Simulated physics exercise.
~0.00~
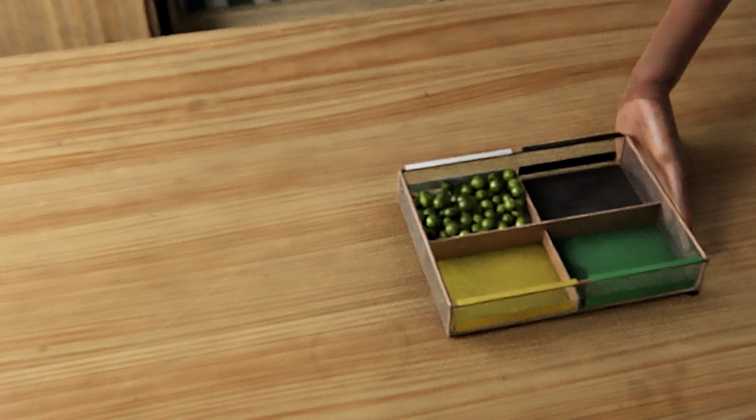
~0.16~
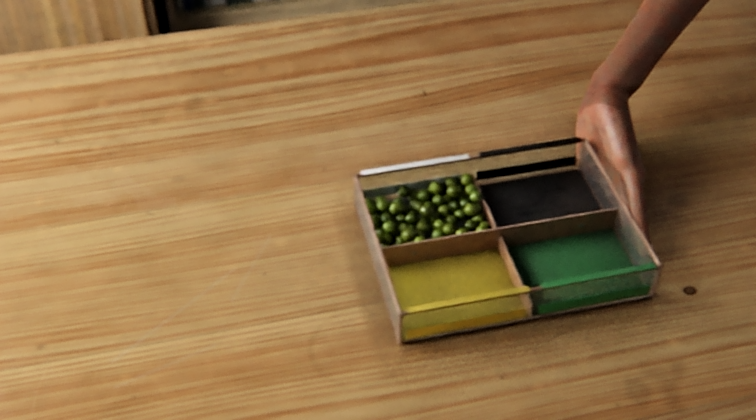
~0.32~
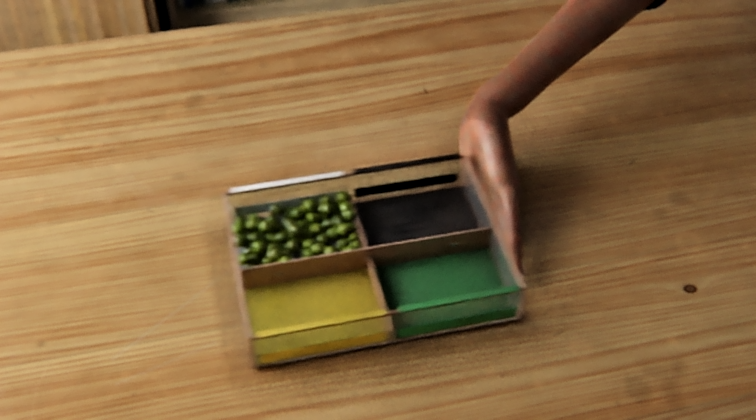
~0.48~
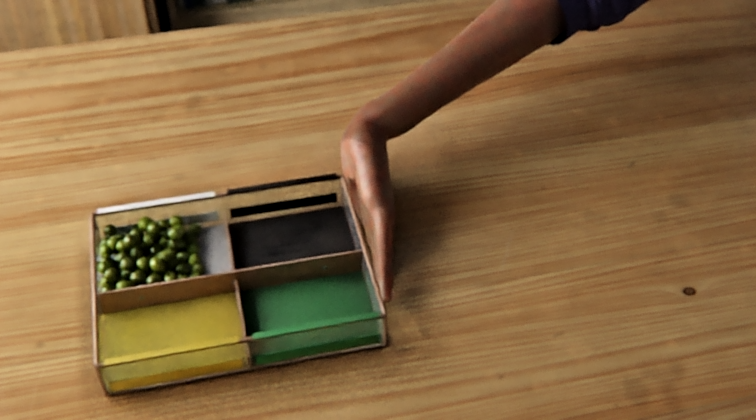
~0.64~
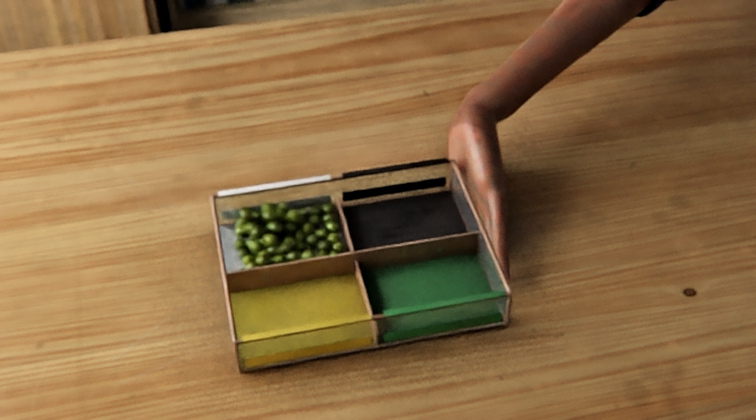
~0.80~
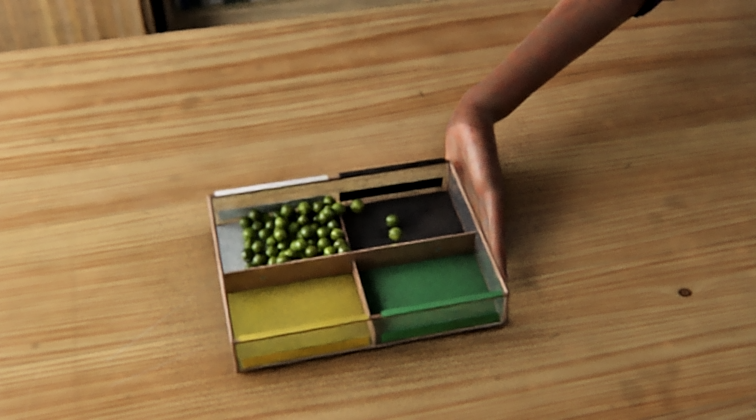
The clip opens on a shallow, clear-sided tray on a wooden table, divided into four compartments, with small green olives filling the back left one. The other sections have black, yellow and green floors, and a hand rests against the tray's right side. The tray slides left across the table, the arm following, and the olives stay in their own section, bunched toward its left side. Then the tray moves back to the right and comes to a stop. The olives shift rightward, and a few cross the partition onto the black section, while most remain where they began.
